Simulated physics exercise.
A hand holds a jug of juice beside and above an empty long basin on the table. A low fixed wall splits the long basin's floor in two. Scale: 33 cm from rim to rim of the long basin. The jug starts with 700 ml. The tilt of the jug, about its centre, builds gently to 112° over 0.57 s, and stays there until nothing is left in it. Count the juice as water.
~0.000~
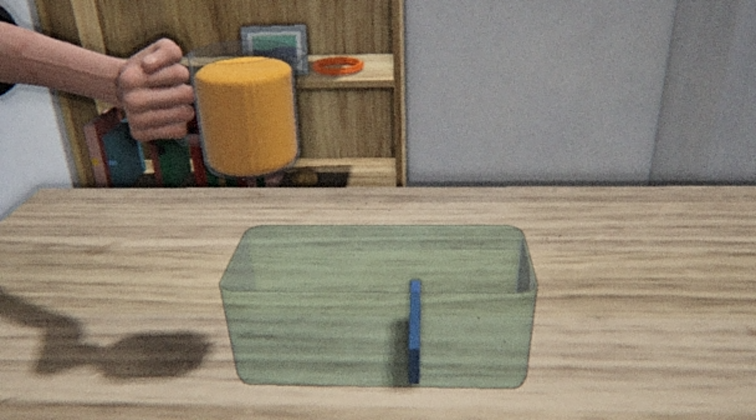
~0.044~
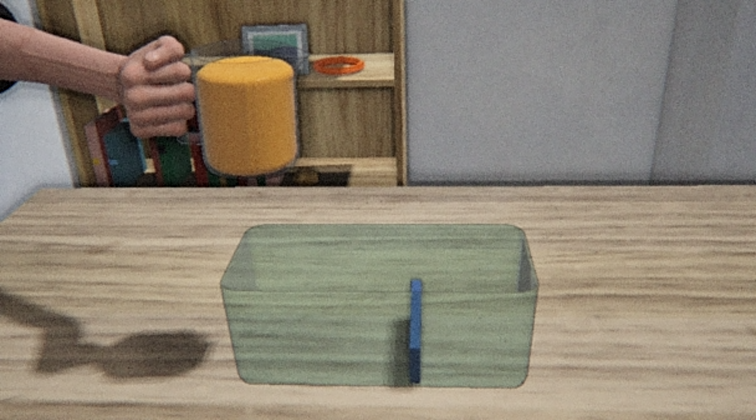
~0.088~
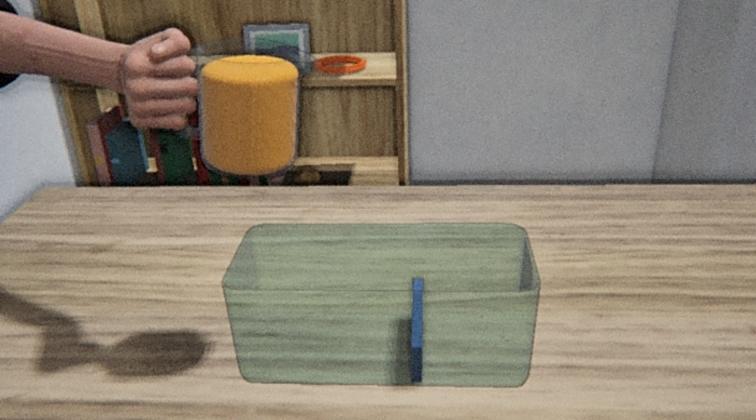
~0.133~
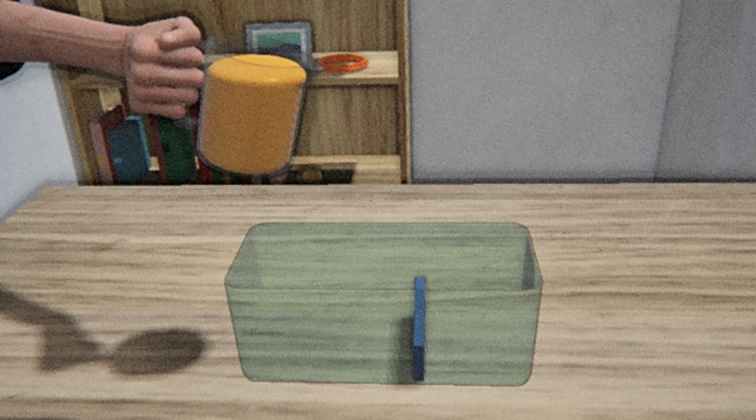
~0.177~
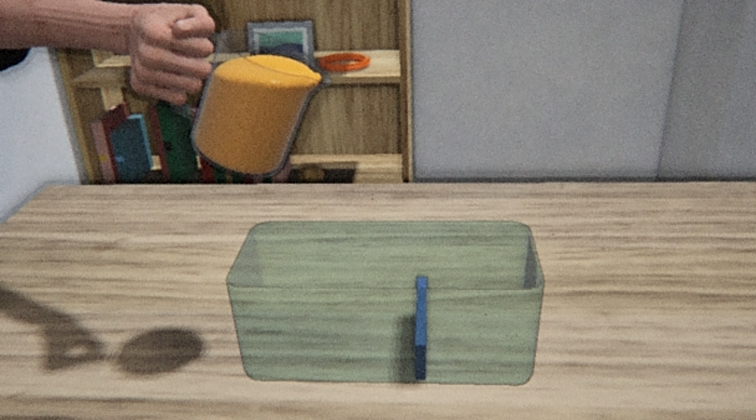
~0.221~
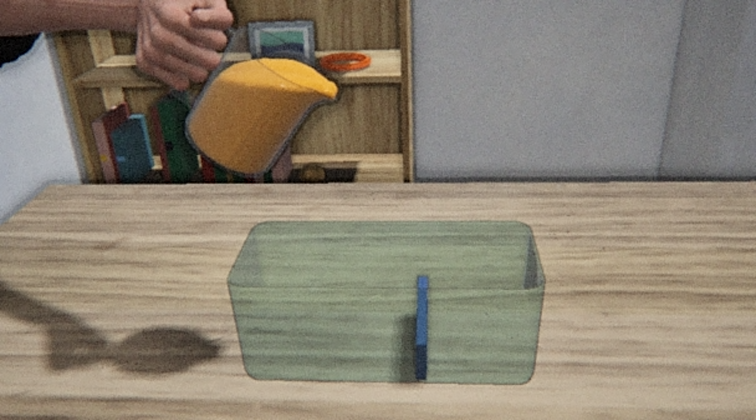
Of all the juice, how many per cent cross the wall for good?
Roughly 6 per cent is past the wall.
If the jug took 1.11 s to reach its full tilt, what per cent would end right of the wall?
Then about 15 per cent.
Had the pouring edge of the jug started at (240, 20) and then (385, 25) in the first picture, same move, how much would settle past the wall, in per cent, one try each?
First 10, then 85 per cent.
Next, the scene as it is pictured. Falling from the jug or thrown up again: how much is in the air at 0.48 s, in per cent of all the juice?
Near 34 in a hundred.
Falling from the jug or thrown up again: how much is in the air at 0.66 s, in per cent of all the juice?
About 18 per cent.
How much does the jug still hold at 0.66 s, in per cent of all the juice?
Near 10 in a hundred.
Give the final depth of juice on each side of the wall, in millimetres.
Some 22 mm on the left and 2 mm on the right.
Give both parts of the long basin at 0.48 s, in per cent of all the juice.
Some 14 per cent left and 1 right.
By 0.48 s the tilt is 105° and 51 per cent is still to pour, 13 is left of the wall and 1 right of it.
By 0.66 s the tilt is 112° and 10 per cent is still to pour, 67 is left of the wall and 4 right of it.
By 0.86 s the tilt is 112° and 1 per cent is still to pour, 83 is left of the wall and 5 right of it.
By 1.07 s the tilt is 112° and 0 per cent is still to pour, 88 is left of the wall and 6 right of it.
At rest 88 per cent lies left of the wall, 6 right of it and 6 outside.
